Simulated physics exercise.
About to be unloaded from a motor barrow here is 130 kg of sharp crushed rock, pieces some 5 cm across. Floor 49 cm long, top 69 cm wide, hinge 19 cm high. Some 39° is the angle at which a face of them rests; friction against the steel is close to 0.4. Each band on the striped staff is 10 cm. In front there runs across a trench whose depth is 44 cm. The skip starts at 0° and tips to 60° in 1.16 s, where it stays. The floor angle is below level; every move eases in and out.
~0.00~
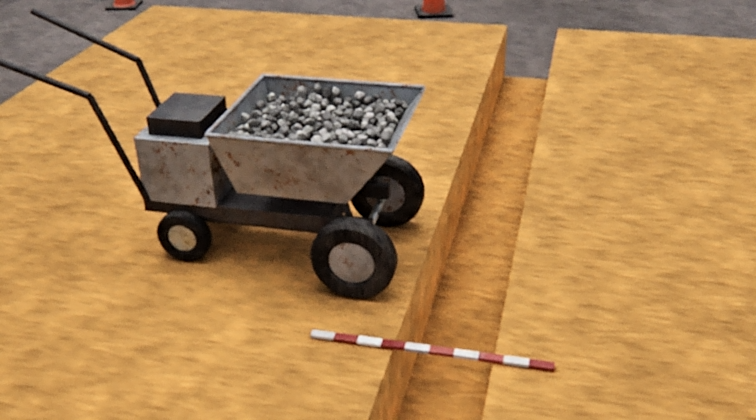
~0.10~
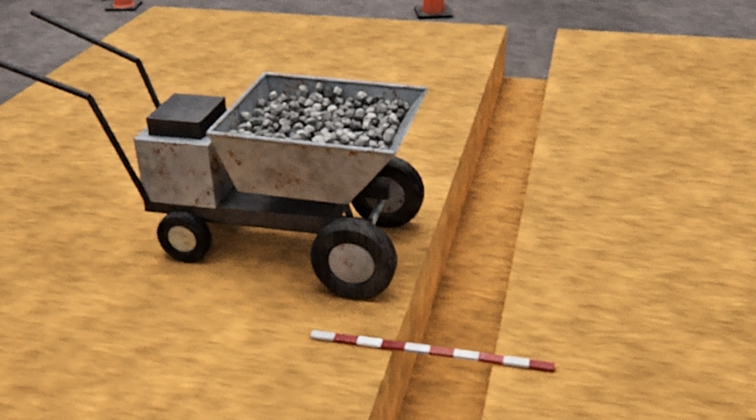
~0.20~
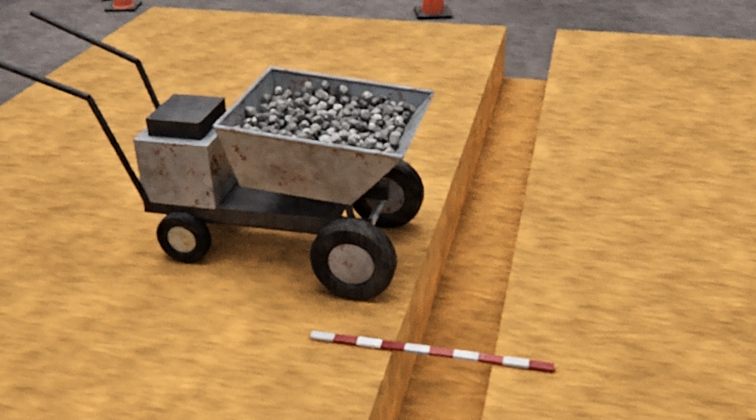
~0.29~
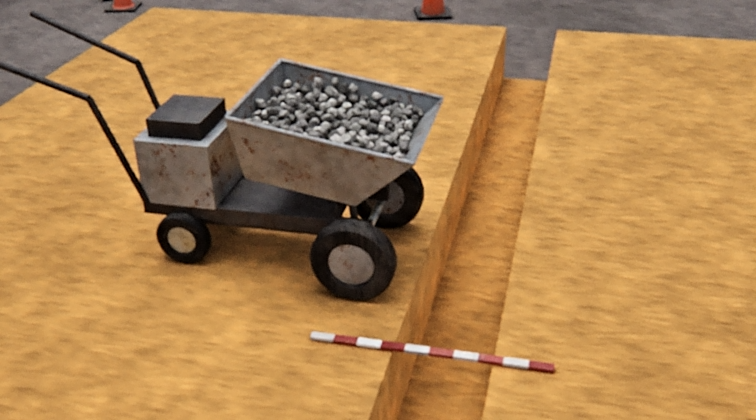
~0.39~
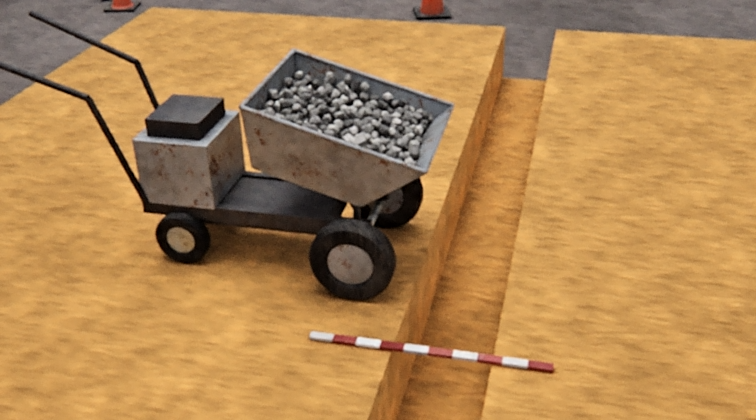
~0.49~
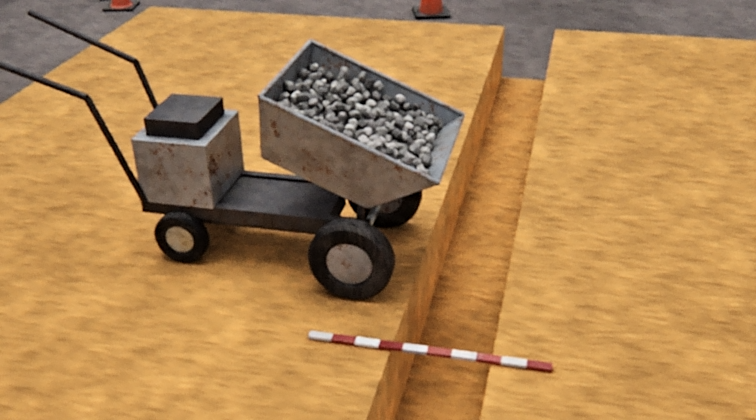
The rusty grey skip of a motor barrow, heaped with grey crushed rock, sits level beside a trench cut through yellow-orange ground. Its rear begins to rise slowly, then lifts more quickly, sloping the skip down to the right toward the trench, with the stones still inside and the wheels staying put.
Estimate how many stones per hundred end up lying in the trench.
8 %.
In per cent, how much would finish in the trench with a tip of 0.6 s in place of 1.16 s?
In that case, around 10%.
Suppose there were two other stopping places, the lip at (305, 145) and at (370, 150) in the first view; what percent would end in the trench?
It'd be around 30 per cent and after that around 15 per cent.
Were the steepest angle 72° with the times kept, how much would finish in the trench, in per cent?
Roughly 45% would end there.
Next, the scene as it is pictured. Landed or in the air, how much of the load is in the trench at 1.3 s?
0 per cent, give or take.
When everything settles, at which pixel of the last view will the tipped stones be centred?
I'd put it close to (531, 270).
After 0.9 s the floor is at 51°; 100 % in the skip; the foremost stones are at (467, 208).
After 1.3 s the floor is at 60°; 96 % in the skip, 2 % in the trench, 2 % past the trench; the foremost stones are at (527, 281).
After 1.6 s the floor is at 60°; 84 % in the skip, 3 % in the trench, 13 % past the trench; the foremost stones are at (593, 281).
After 3.6 s the floor is at 60°; 73 % in the skip, 8 % in the trench, 19 % past the trench; the foremost stones are at (629, 266).
